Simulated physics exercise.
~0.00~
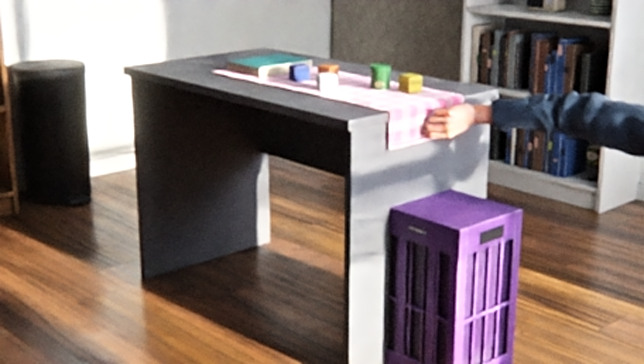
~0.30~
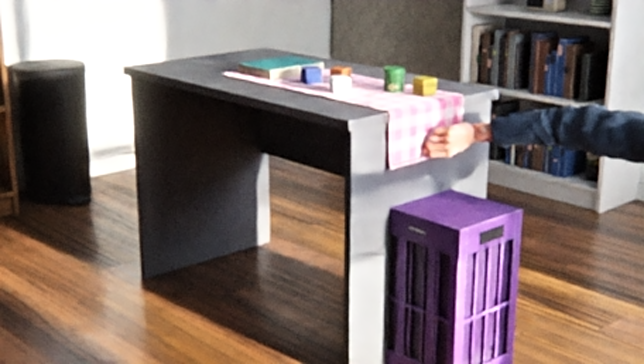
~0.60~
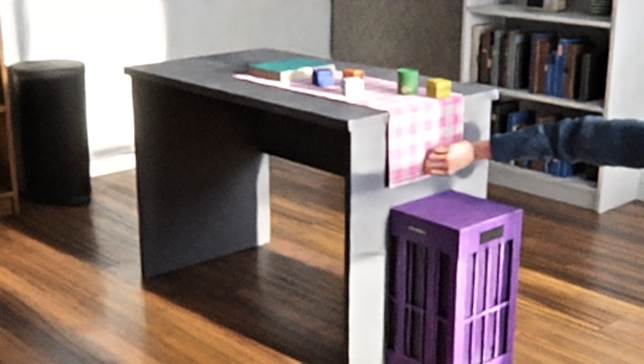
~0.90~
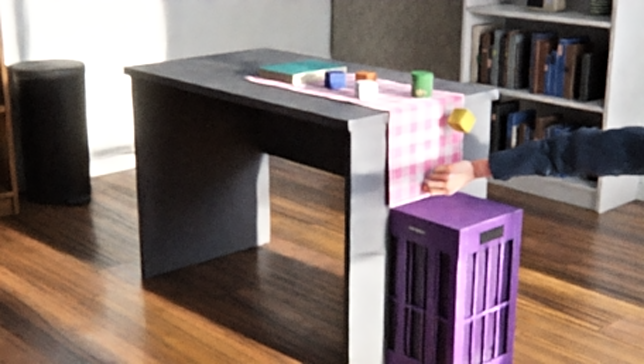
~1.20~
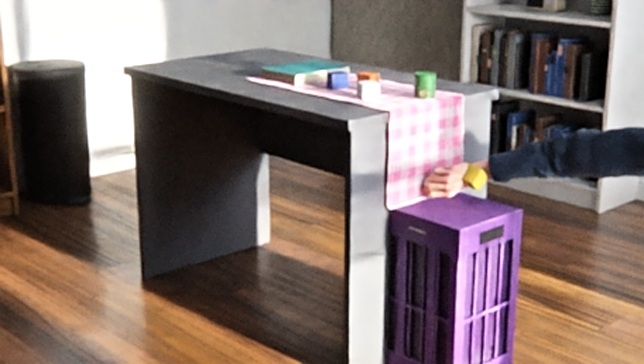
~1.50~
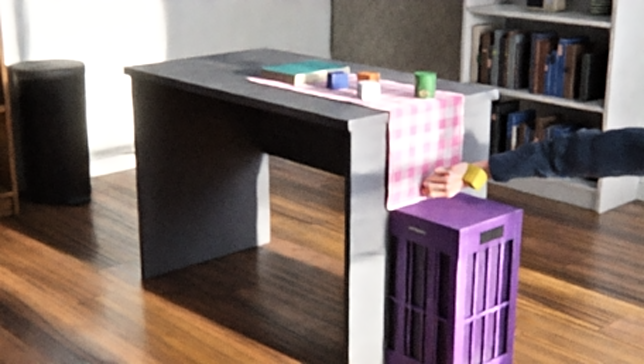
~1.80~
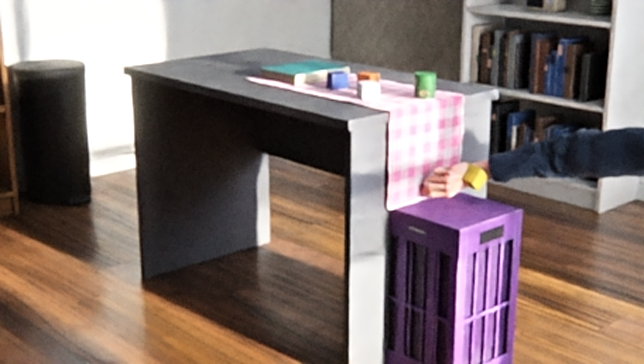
A pink checked scarf carrying a book and small blocks was pulled by a hand over the end of a dark desk until its hem neared the purple crate, and the yellow cube tipped off against the person's wrist while the rest stayed up.
